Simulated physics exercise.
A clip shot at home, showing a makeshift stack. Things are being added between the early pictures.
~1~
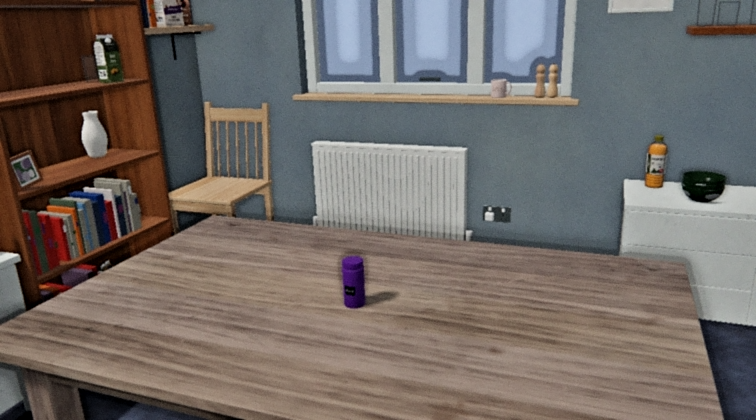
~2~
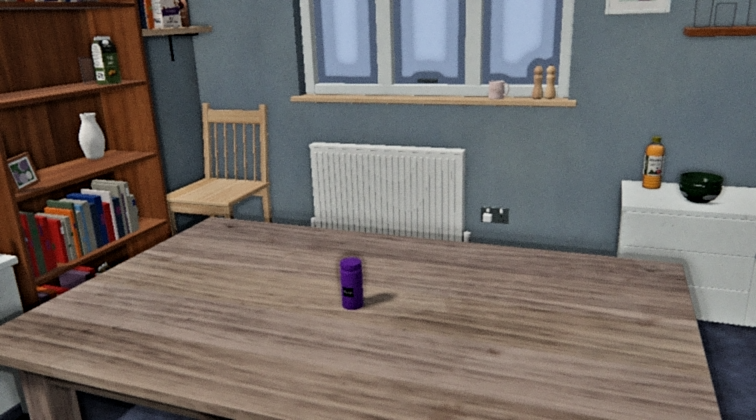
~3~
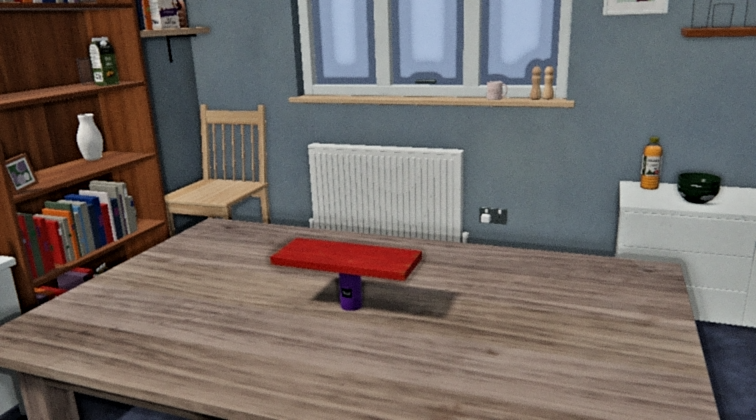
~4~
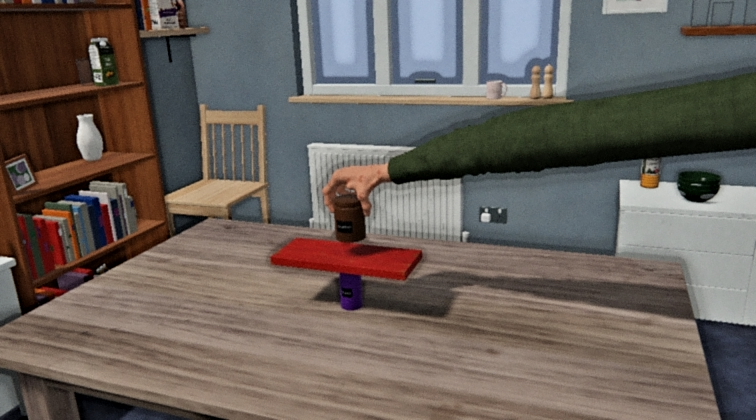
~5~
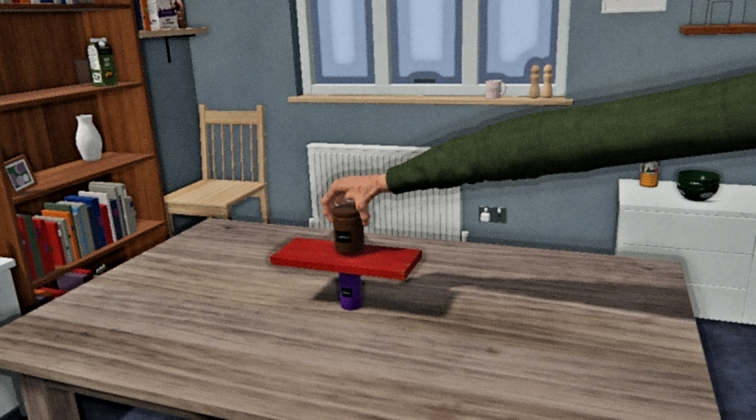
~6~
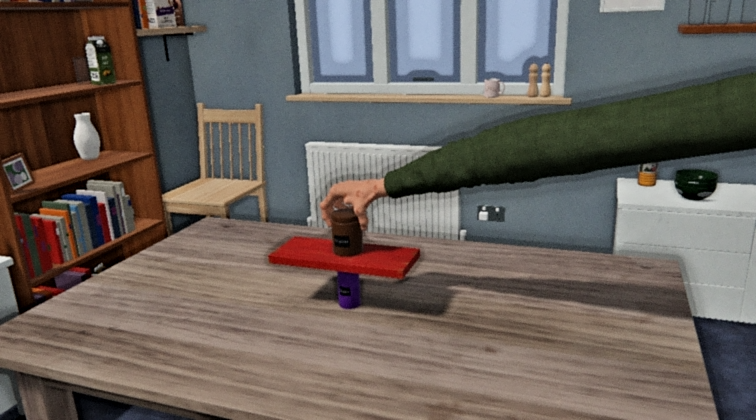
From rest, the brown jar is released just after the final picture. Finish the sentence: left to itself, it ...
... stays in place.
Then, 0.80 s after the last picture, nothing has stirred.
Then, 1.70 s after the last picture, brown jar resting near (347, 232).
At rest, all 3 in place. Seen from the same camera at the end, brown jar near (347, 232). The stack holds.
